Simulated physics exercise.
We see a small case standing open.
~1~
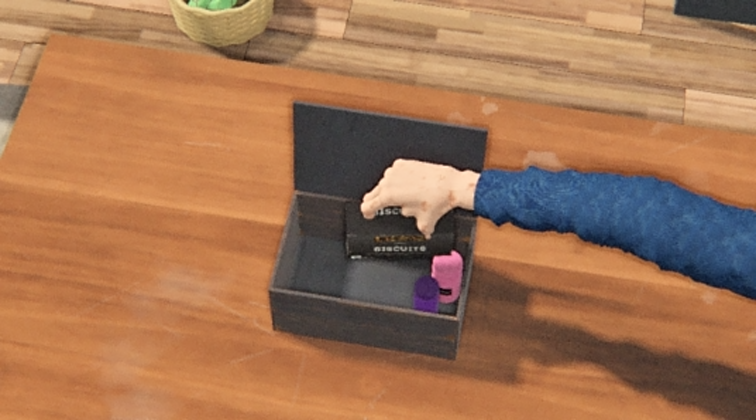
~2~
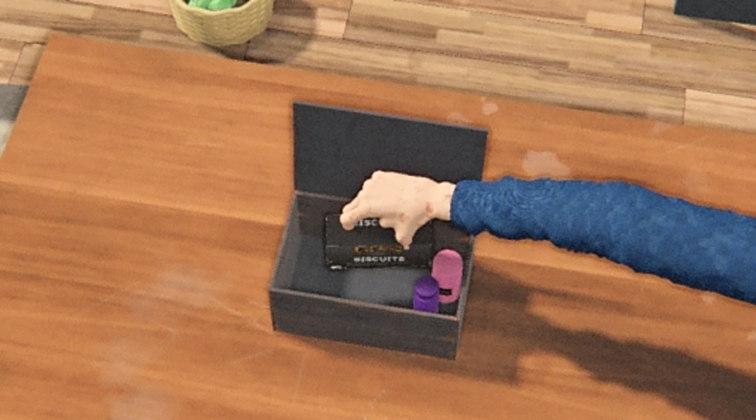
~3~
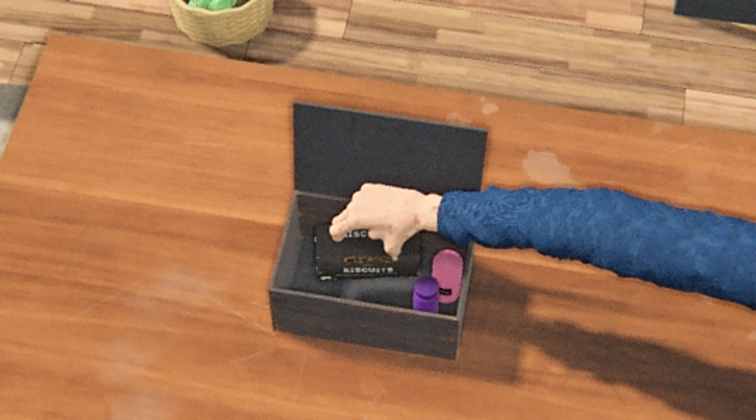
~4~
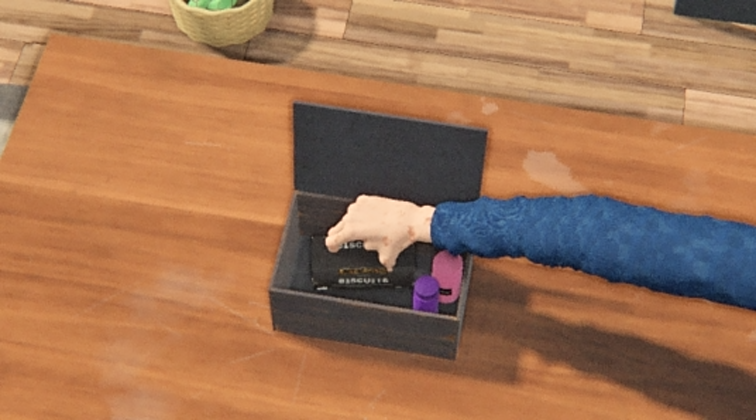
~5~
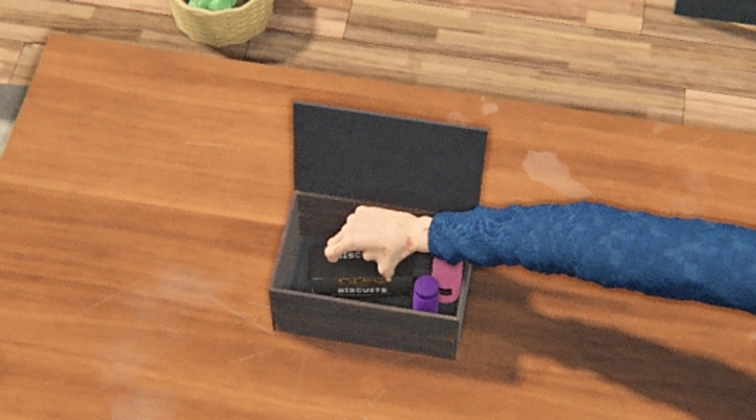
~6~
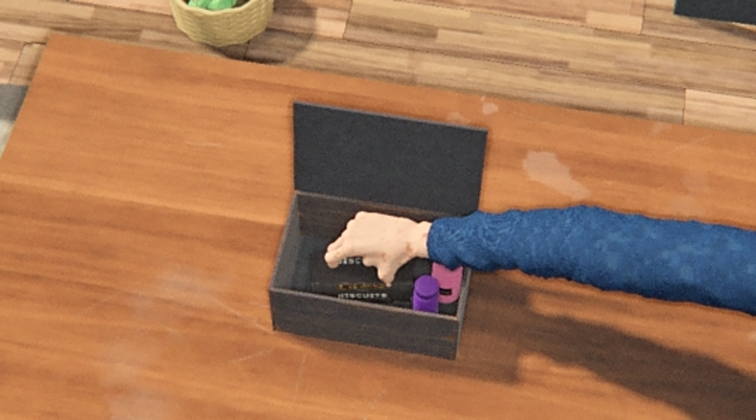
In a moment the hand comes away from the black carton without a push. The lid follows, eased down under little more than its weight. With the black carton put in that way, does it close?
Outcome: The lid sits on the rim.
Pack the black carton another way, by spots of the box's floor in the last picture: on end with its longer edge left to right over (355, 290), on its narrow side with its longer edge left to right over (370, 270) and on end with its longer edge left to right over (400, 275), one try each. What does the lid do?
First try: It will not close; second try: It shuts flat; third try: It will not close.
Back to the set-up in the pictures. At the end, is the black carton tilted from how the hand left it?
It stays as placed.
Then, 1.10 s past the last view, lid starting down.
Then, 1.60 s past the last view, lid 60° above the rim.
Then, 2.00 s past the last view, lid 33° above the rim.
Then, 2.30 s past the last view, lid 10° above the rim.
Finally, lid shut; all 3 still in place. Final places as the last picture's camera would see them, black carton near (362, 277).
